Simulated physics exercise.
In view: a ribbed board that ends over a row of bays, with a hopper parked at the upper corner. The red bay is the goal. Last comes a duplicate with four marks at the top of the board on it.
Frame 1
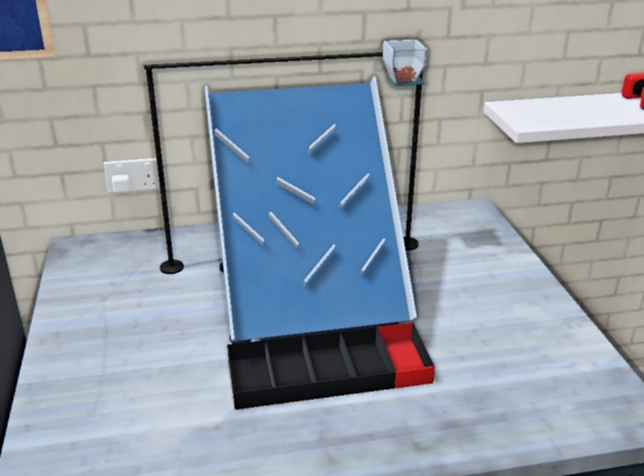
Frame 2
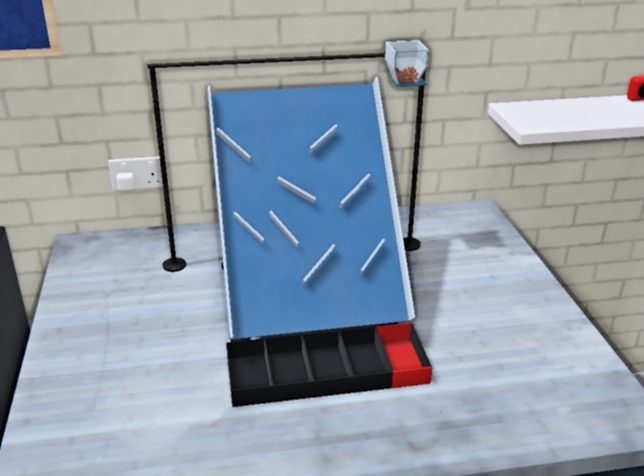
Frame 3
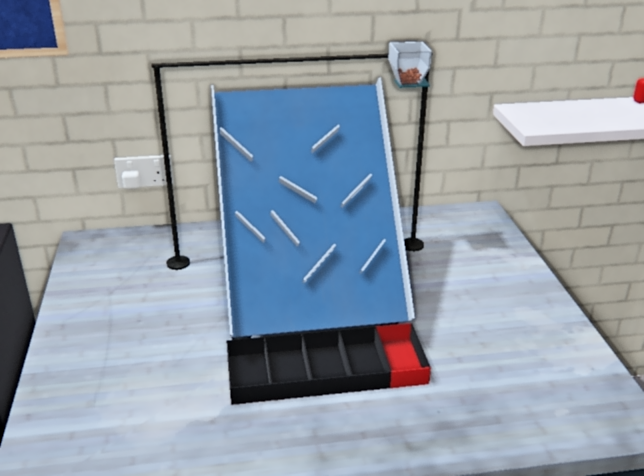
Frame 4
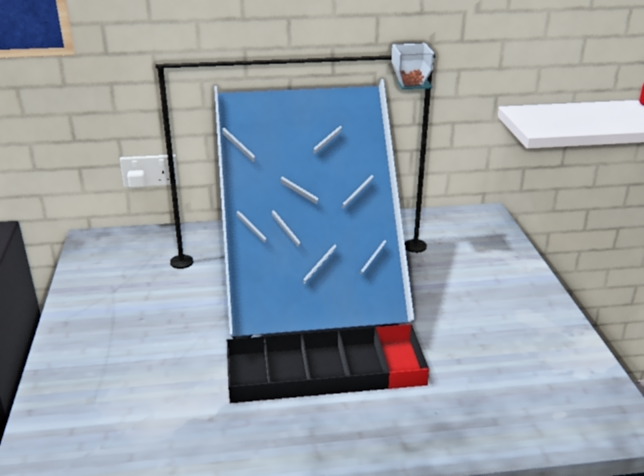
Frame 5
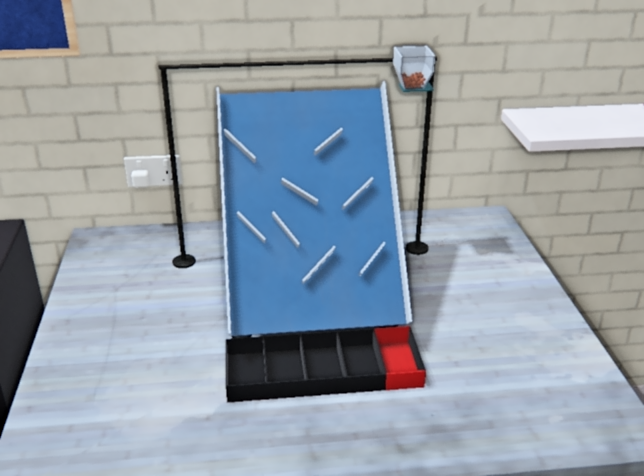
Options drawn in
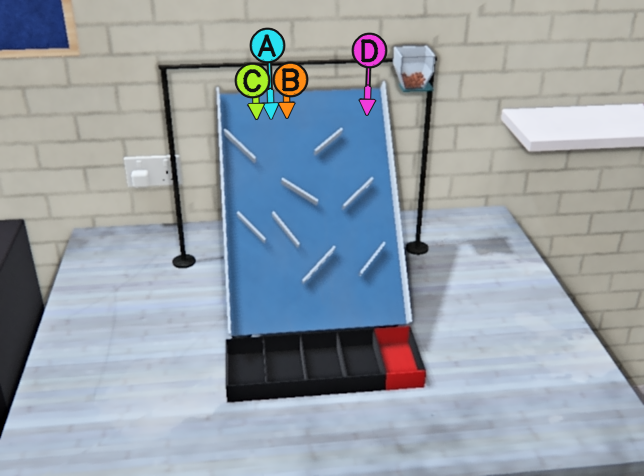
On a pale worktop against a brick wall, a tilted blue board with slanted ribs stands above a row of five bays, the rightmost red, while a small clear hopper of reddish-brown pellets sits at its upper right. Only the view shifts slightly; the board, hopper and pellets stay still.
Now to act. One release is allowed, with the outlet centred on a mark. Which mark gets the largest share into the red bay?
Take D.
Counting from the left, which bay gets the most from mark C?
The second.
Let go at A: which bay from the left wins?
The second.
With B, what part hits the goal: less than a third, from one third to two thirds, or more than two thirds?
It is less than a third.
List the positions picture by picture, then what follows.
In the first picture, hopper near (403, 73), clay pellets, door shut.
In the second picture, ribs (218, 128) to (250, 157), (311, 148) to (336, 125), (278, 177) to (315, 199).
In the third picture, ribs (343, 203) to (371, 175), (236, 211) to (265, 239), (272, 211) to (299, 243).
In the fourth picture, ribs (304, 280) to (336, 245), (362, 271) to (385, 241).
In the fifth picture, red bay near (406, 379), number 5 of 5 from the left.
On the marked copy, mark A meets the board at (271, 112); mark B meets the board at (286, 112); mark C meets the board at (256, 113); mark D meets the board at (367, 109).
With A, none at all in the red bay, the whole lot in other bays.
With B, none at all in the red bay, all but a few in other bays, a small share held on the board.
With C, none at all in the red bay, all but a few in other bays.
With D, close to a third in the red bay, close to half in other bays, a small share outside the box.
